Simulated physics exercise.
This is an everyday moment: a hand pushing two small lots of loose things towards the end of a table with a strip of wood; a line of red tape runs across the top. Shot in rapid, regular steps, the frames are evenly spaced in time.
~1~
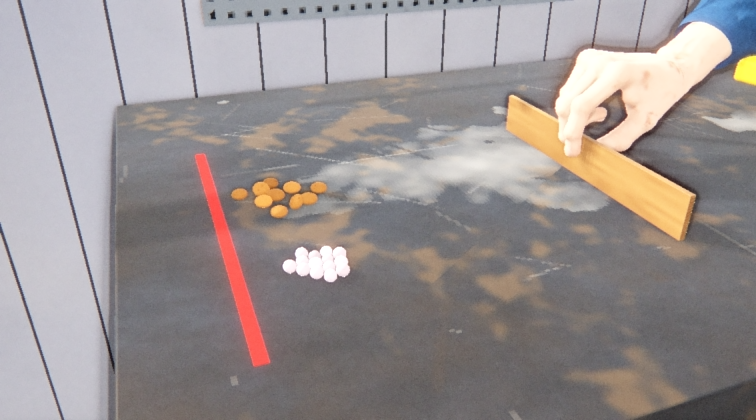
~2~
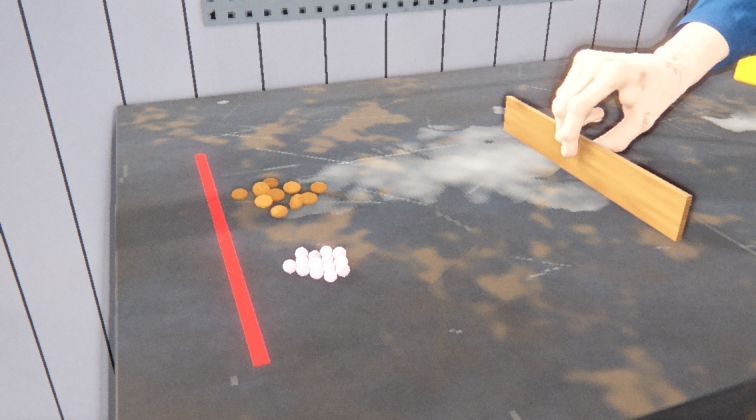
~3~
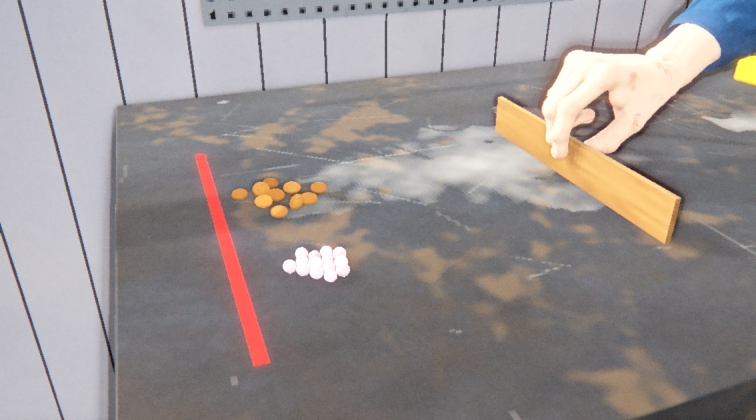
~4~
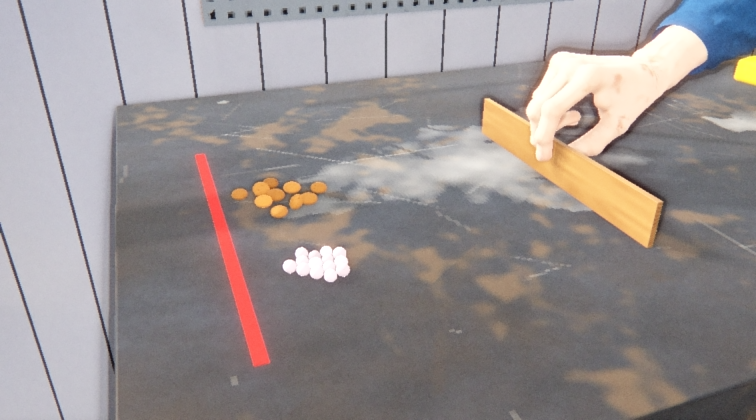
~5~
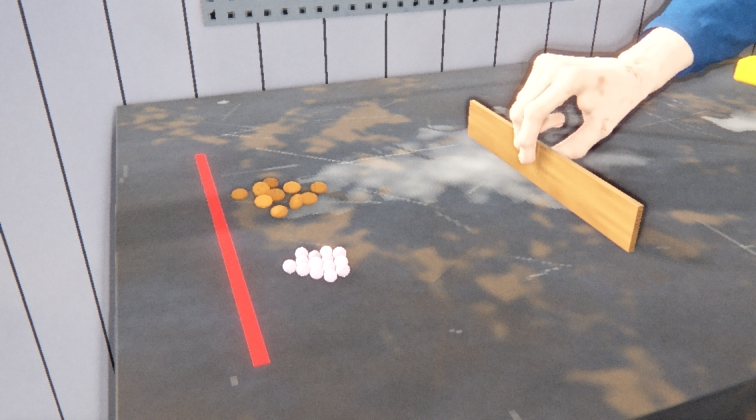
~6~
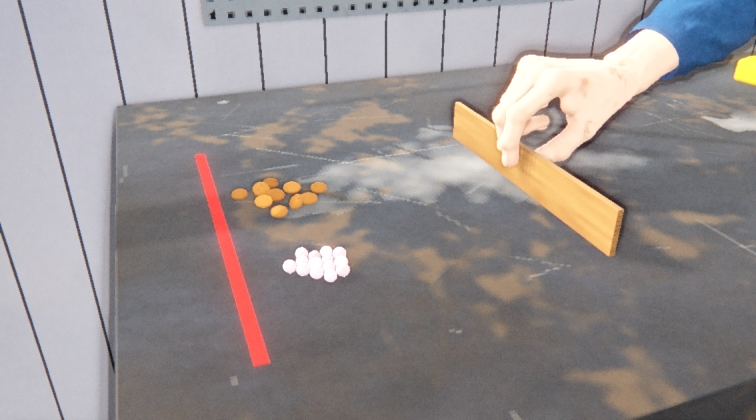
The video shows a hand holding a wooden strip upright on a dark, worn tabletop and sliding it steadily leftward, while a cluster of small brown pieces and a cluster of pale pink balls lie still beside a red line.
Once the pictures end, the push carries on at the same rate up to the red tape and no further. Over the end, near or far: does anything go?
Nearer handful, yes; farther handful, no.
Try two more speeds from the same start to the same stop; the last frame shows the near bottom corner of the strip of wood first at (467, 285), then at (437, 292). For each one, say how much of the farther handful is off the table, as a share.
That works out to 100 % the first time and 100 % the other time.
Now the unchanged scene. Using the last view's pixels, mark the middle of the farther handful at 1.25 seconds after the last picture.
Its middle sits close to (187, 209) in the last picture.
Then, 0.47 s later than the last frame, strip of wood still moving, near (375, 168); nearer handful all on the table, its front near (290, 266); farther handful all on the table, its front near (241, 194).
Then, 0.97 s later than the last frame, strip of wood stopped at the red tape; nearer handful all on the table, its front near (190, 317); farther handful all on the table, its front near (169, 204).
Then, 1.25 s later than the last frame, strip of wood stopped at the red tape; nearer handful roughly two thirds over the edge; farther handful all on the table, its front near (167, 205).
When it is over, strip of wood stopped at the red tape; nearer handful every one over the edge; farther handful all on the table, its front near (167, 205).
